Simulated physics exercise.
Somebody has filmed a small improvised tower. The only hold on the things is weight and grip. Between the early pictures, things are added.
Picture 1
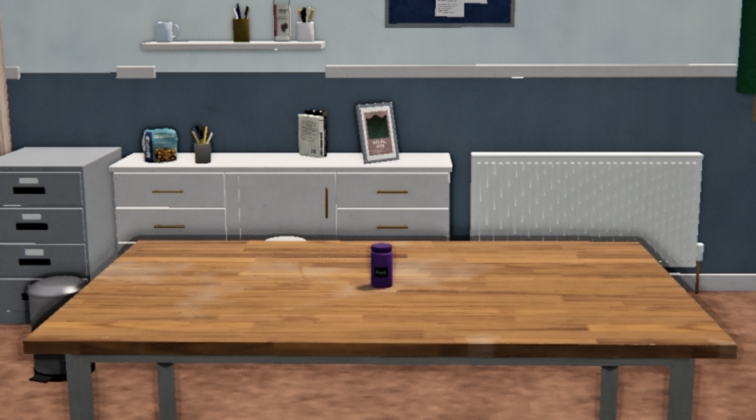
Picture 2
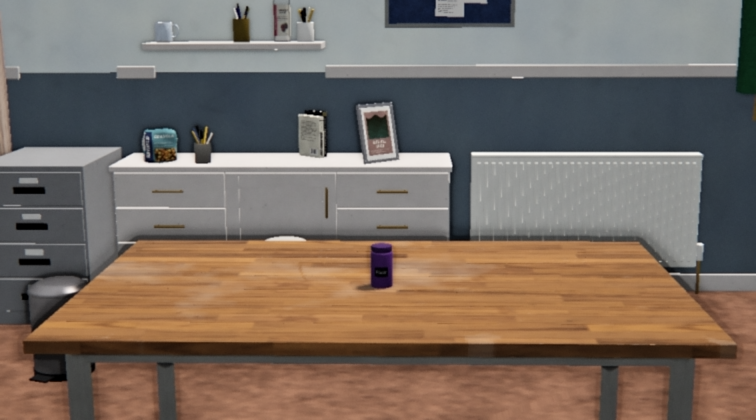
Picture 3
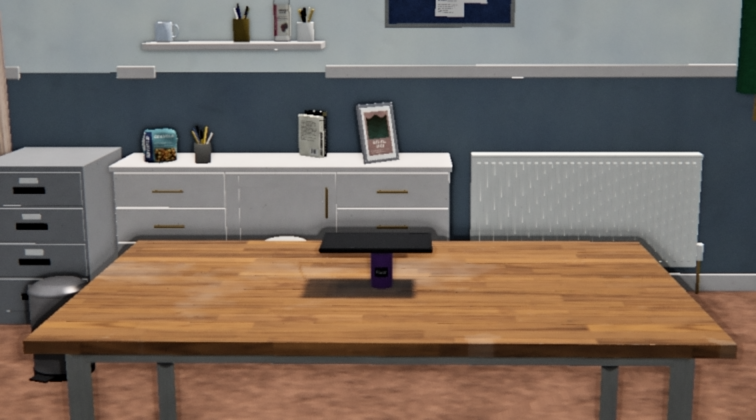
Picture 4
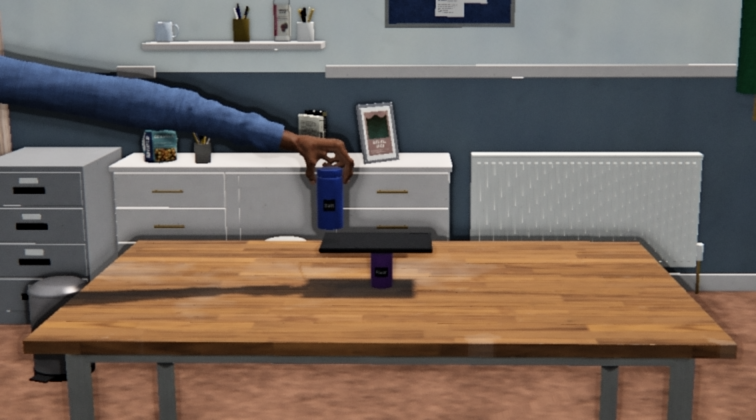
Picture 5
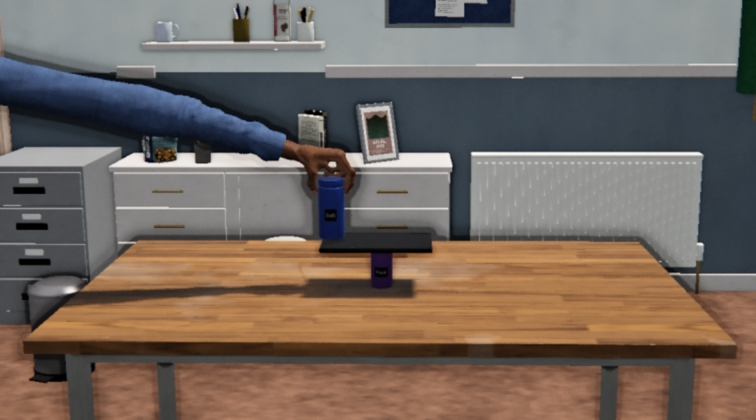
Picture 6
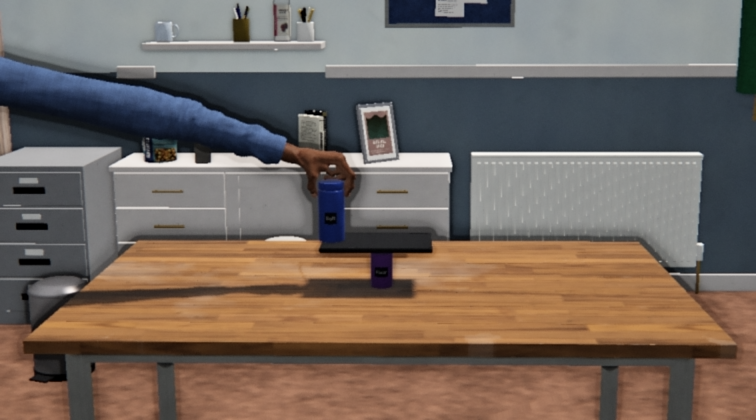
At the start, a small purple shaker stands alone on a wooden table in a room with drawers and a radiator. A flat black board then appears on top of it, and an arm in a blue sleeve lowers a blue jar onto the board's left end, keeping hold of it.
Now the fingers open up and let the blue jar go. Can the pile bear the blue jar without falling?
No: The stack does not stay upright.
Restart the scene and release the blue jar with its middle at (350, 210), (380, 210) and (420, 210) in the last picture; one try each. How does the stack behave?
The stack tumbles down in the first case, remains standing in the second, and tumbles down in the third.
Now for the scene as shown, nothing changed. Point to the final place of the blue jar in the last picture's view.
It ends up close to (274, 273).
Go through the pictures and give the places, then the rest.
The last thing is not in view yet; purple shaker (382, 266), in the first picture.
The last thing is not in view yet; purple shaker (382, 266), in the second picture.
The last thing is not in view yet; purple shaker (382, 266), in the third picture.
Coming down; blue jar (330, 198); purple shaker (382, 266), in the fourth picture.
Coming down; blue jar (331, 208); purple shaker (382, 266), in the fifth picture.
Set down, still held; blue jar (331, 211); purple shaker (382, 266), in the sixth picture.
Then, 0.30 s later than the last frame, blue jar now fallen; black lid tilted by 60°.
Then, 0.40 s later than the last frame, black lid tilted by 62°.
Then, 0.60 s later than the last frame, black lid tilted by 36°; purple shaker tilted by 17°.
Then, 0.80 s later than the last frame, black lid now fallen; purple shaker tilted by 56°.
When it is over, fallen, black lid and blue jar; lying over in the stack, purple shaker. End places, in pixels of the last picture, blue jar near (274, 272). The stack comes apart.
